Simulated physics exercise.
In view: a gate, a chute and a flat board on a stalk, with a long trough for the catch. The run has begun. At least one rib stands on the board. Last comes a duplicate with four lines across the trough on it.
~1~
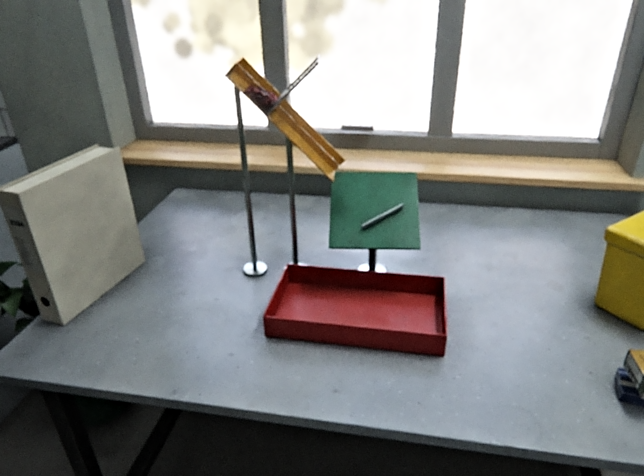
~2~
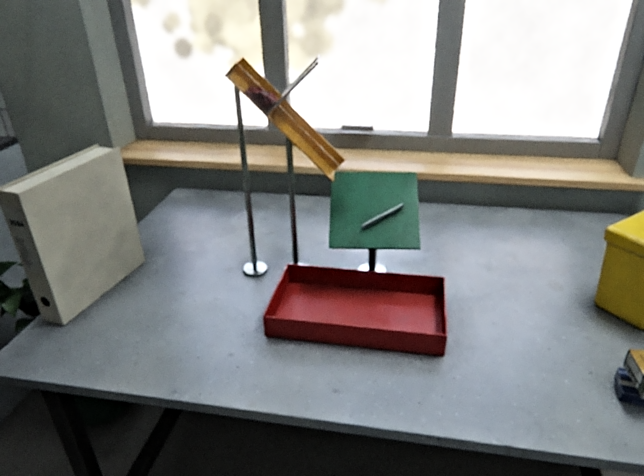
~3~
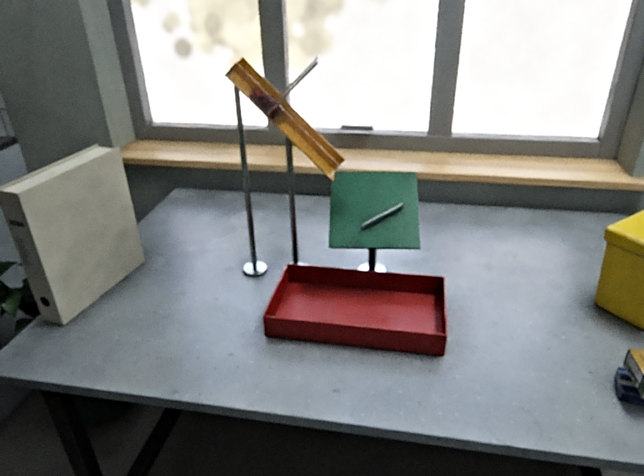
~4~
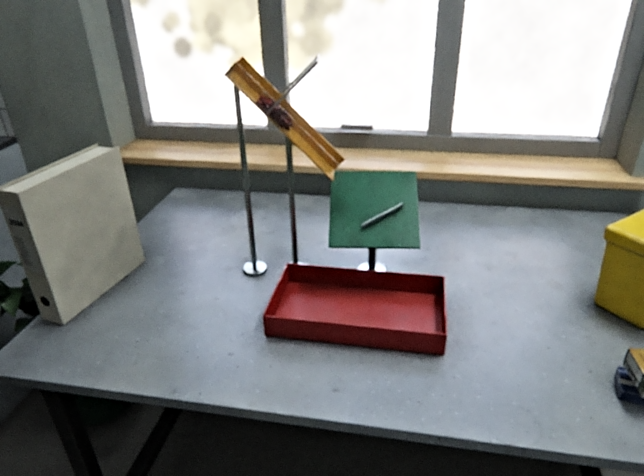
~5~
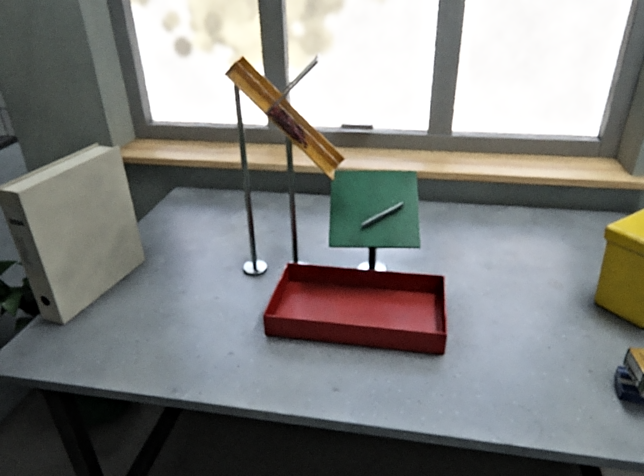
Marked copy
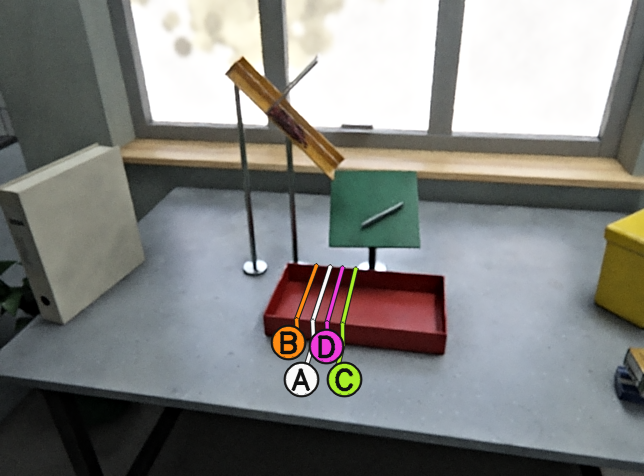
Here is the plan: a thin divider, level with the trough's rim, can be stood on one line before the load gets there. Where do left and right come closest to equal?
The answer is line C.
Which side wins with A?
The right side.
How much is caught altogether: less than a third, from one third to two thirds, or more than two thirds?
About that: From one third to two thirds.
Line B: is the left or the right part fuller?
More lands on the right.
On the marked copy, line A crosses the front rim at (312, 320); line B crosses the front rim at (296, 318); line C crosses the front rim at (342, 323); line D crosses the front rim at (327, 321).
If A is chosen, of what is caught, a stray few on the left of the divider, nearly all on the right.
If B is chosen, of what is caught, none on the left of the divider, all on the right.
If C is chosen, of what is caught, about a quarter on the left of the divider, most on the right.
If D is chosen, of what is caught, a small part on the left of the divider, nearly all on the right.
